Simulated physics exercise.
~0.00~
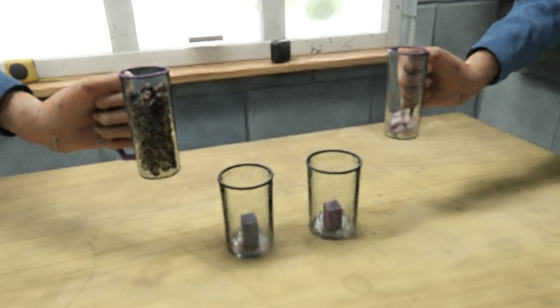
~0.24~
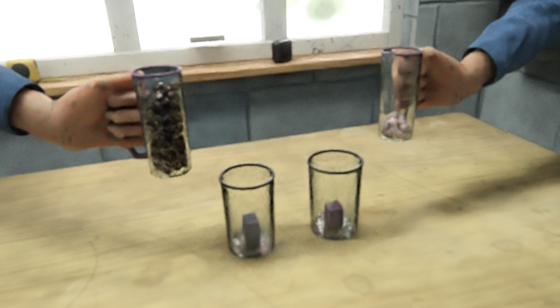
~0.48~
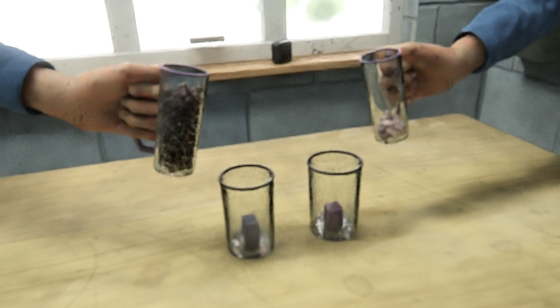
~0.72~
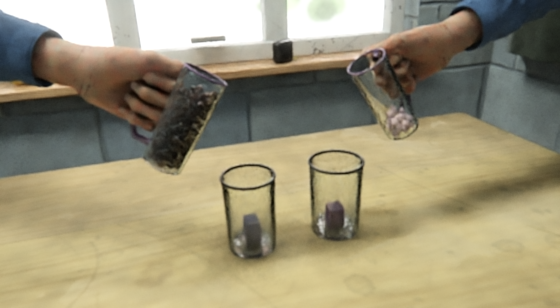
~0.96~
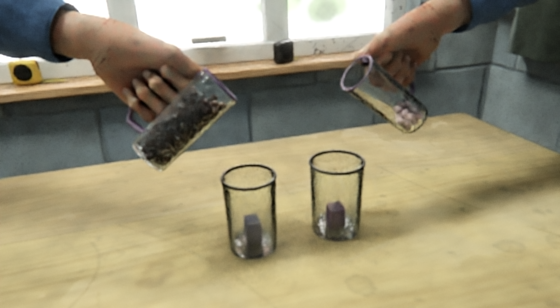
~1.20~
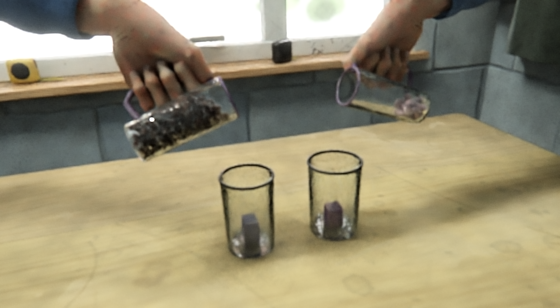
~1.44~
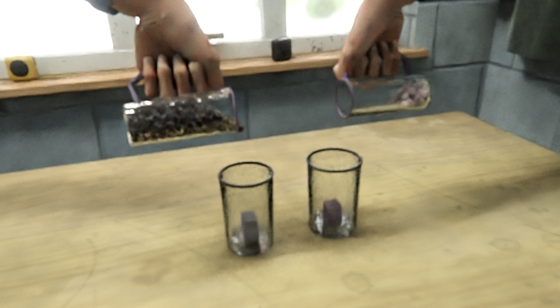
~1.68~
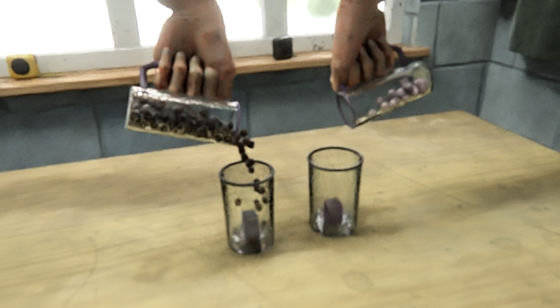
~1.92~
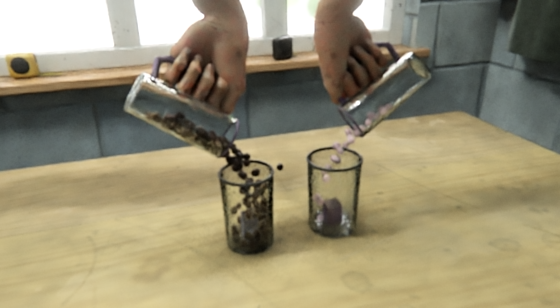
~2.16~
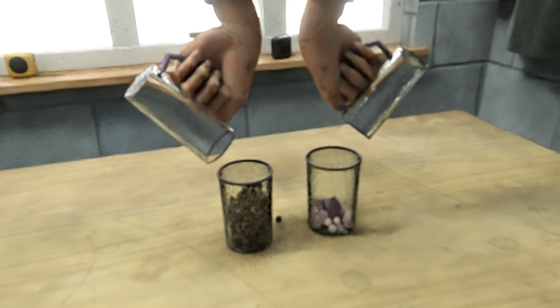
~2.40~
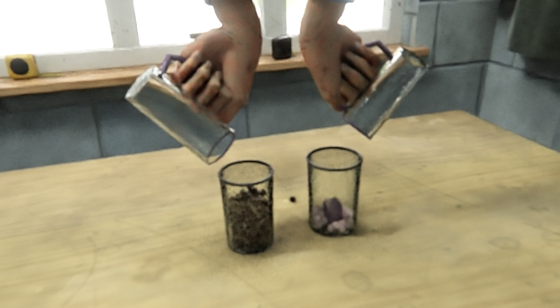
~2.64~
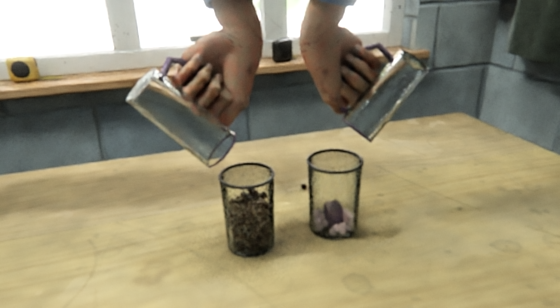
The footage shows two hands tipping cups over two clear glasses, each holding a small block; dark pieces pour into the left glass and cover its block, one landing on the table, while a few pale pink pieces leave the right block showing.
